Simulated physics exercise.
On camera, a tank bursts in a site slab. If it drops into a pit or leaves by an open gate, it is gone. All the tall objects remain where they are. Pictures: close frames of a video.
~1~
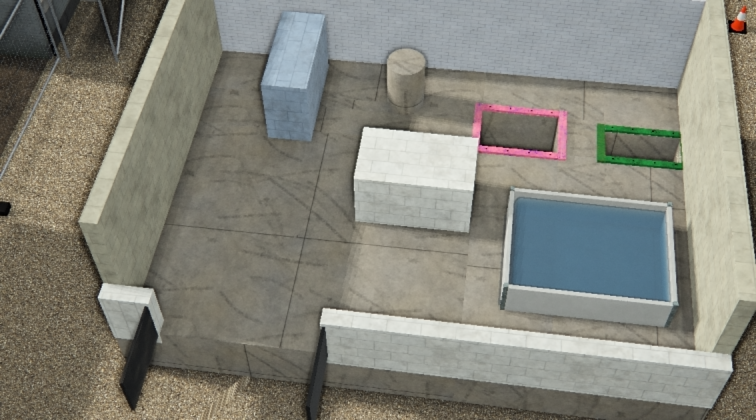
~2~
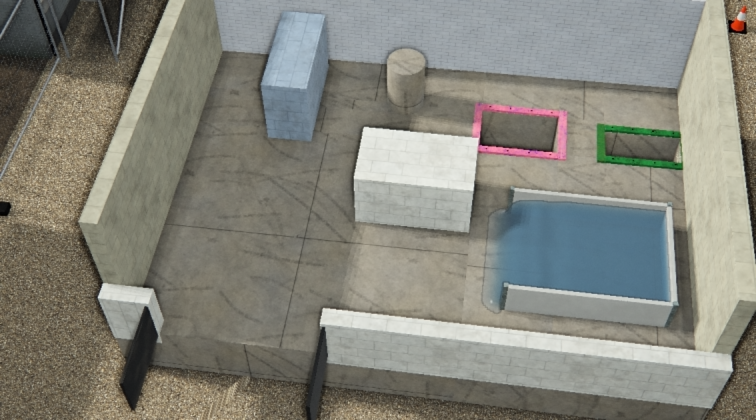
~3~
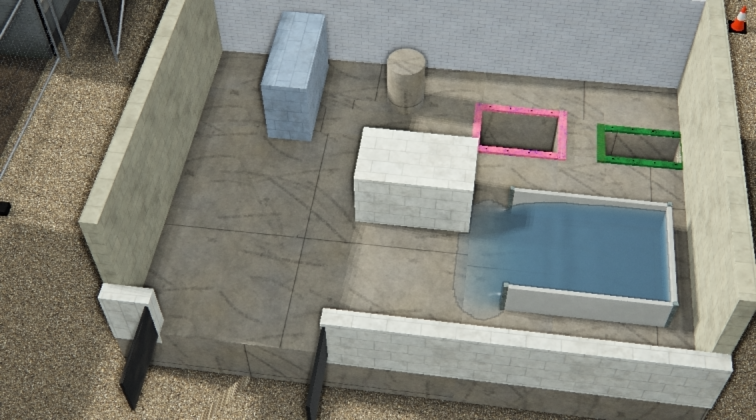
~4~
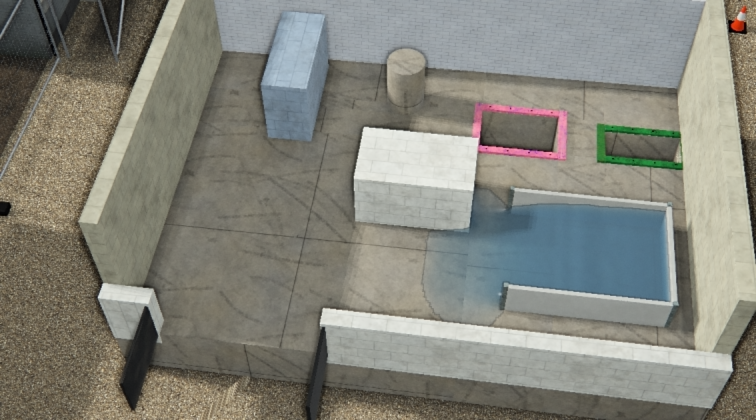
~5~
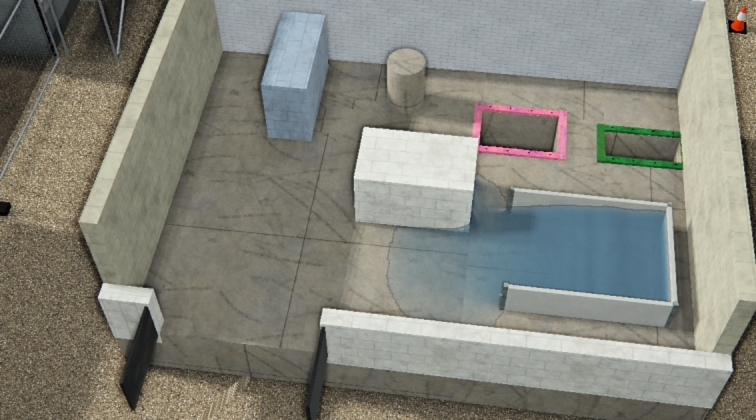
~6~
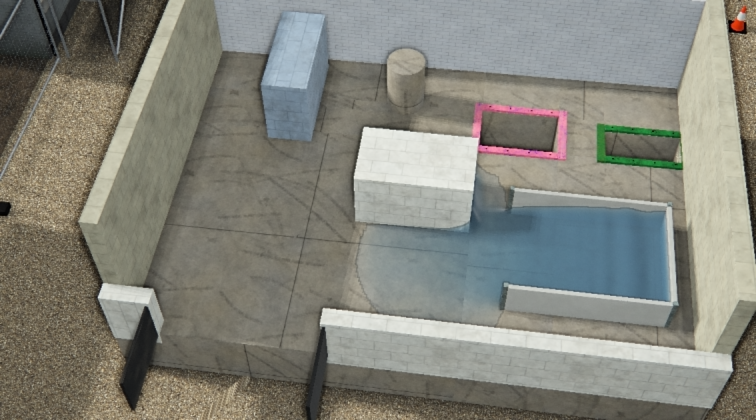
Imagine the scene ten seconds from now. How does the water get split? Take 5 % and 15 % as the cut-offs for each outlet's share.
In the end, the gate ends up with more than 15 %, the green pit ends up with less than 5 %, the pink pit ends up with 5 to 15 %.
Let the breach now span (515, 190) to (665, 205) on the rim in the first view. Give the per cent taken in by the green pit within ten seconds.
For green, it comes to 25 percent.
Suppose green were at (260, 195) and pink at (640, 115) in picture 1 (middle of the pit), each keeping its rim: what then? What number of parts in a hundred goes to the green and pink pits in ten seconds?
The green pit takes 4 per cent, and the pink pit takes 0 per cent.
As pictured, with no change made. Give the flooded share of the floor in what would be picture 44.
I reckon 60 per cent or so.
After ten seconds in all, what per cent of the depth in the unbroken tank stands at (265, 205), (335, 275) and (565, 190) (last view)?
About 6, 4 and 4 percent, in that order.
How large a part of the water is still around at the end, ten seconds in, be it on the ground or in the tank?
Around 64 in a hundred.
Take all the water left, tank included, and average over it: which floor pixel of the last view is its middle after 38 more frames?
I'd place it roughly at (346, 219).
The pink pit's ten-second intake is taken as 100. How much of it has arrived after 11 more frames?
Close to 40 %.
A moment on, water covers 25 % of the floor; the gate 0 %, the green pit 0 %, the pink pit 1 %.
Next, water covers 40 % of the floor; the gate 1 %, the green pit 0 %, the pink pit 3 %.
Then, water covers 45 % of the floor; the gate 6 %, the green pit 0 %, the pink pit 7 %.
Later, water covers 60 % of the floor; the gate 18 %, the green pit 0 %, the pink pit 8 %.
In the end, water covers 80 % of the floor; the gate 27 %, the green pit 0 %, the pink pit 8 %.
